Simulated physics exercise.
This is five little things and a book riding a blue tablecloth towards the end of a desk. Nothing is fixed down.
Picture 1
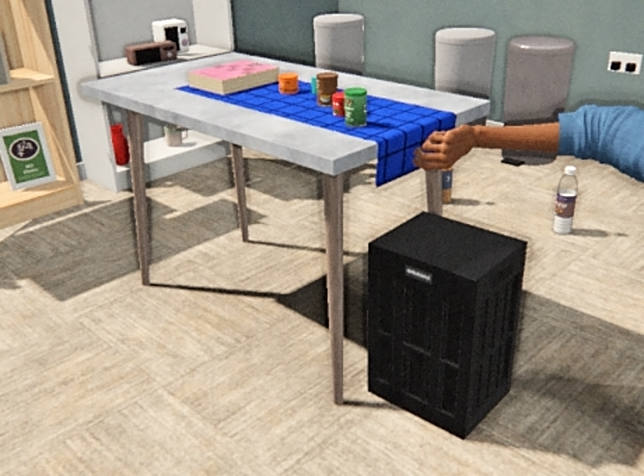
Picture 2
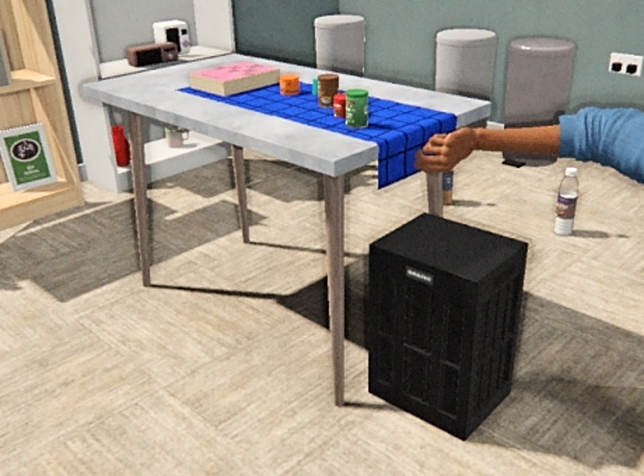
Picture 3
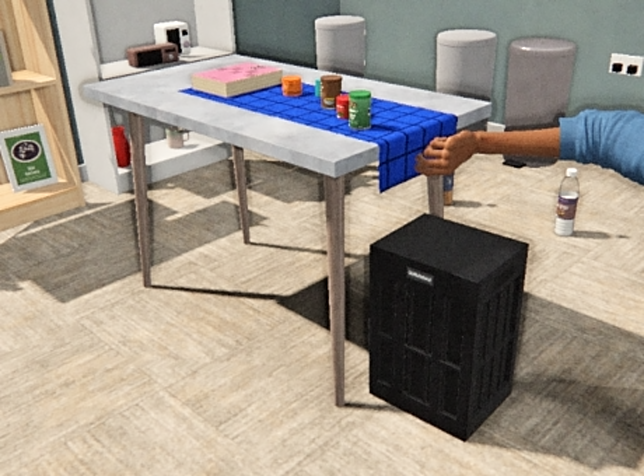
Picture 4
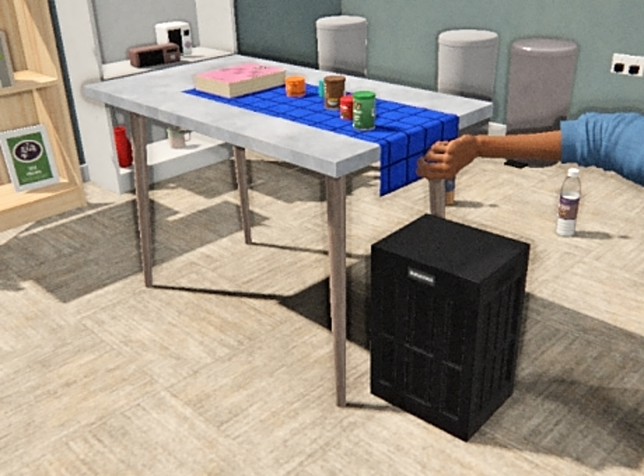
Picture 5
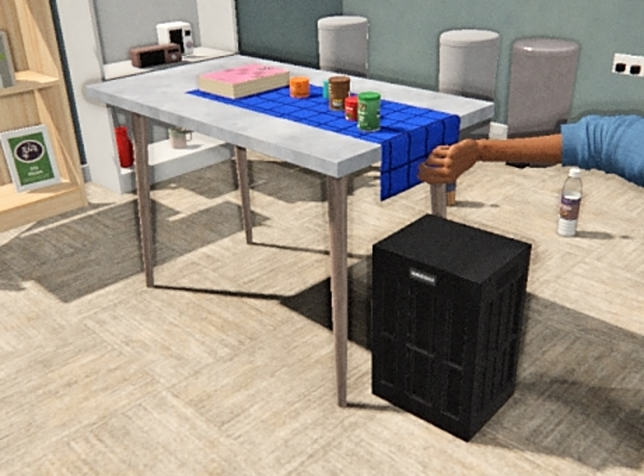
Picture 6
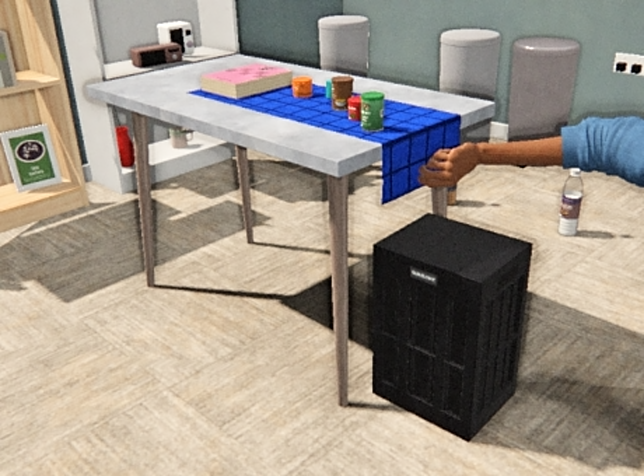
A hand slowly drawing a blue tablecloth over the edge of a grey table, small pots and a pink-topped book riding along.
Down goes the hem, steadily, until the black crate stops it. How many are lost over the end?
Over the edge go one.
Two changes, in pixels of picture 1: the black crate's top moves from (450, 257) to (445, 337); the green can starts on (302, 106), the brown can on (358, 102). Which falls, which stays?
The green can comes down, the brown can tumbles off.
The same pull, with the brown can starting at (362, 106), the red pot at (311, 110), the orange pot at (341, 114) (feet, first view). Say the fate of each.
The brown can does not fall; the red pot stays on; the orange pot keeps its place on top.
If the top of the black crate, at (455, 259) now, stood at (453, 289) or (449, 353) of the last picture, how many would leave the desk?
In that case 2 and 4.
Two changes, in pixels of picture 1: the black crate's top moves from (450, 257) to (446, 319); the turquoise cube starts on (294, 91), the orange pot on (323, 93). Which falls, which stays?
The turquoise cube does not fall, the orange pot survives.
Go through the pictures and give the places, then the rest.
In the first picture, hem (376, 188); green can (356, 90); red pot (344, 95); brown can (327, 75); turquoise cube (322, 77); orange pot (288, 75); top of the crate (450, 257).
In the second picture, hem (378, 190); green can (357, 92).
In the third picture, hem (380, 194); red pot (348, 97).
In the fourth picture, hem (380, 197); brown can (335, 78); top of the crate (453, 259).
In the fifth picture, hem (381, 202); turquoise cube (334, 80).
In the sixth picture, hem (381, 205); green can (373, 94); red pot (360, 99); brown can (342, 78); turquoise cube (337, 80); orange pot (302, 79).
Early on, hem on the crate; all still up.
Midway, hem on the crate; green can gone.
Finally, hem on the crate; green can gone. The desk loses one.
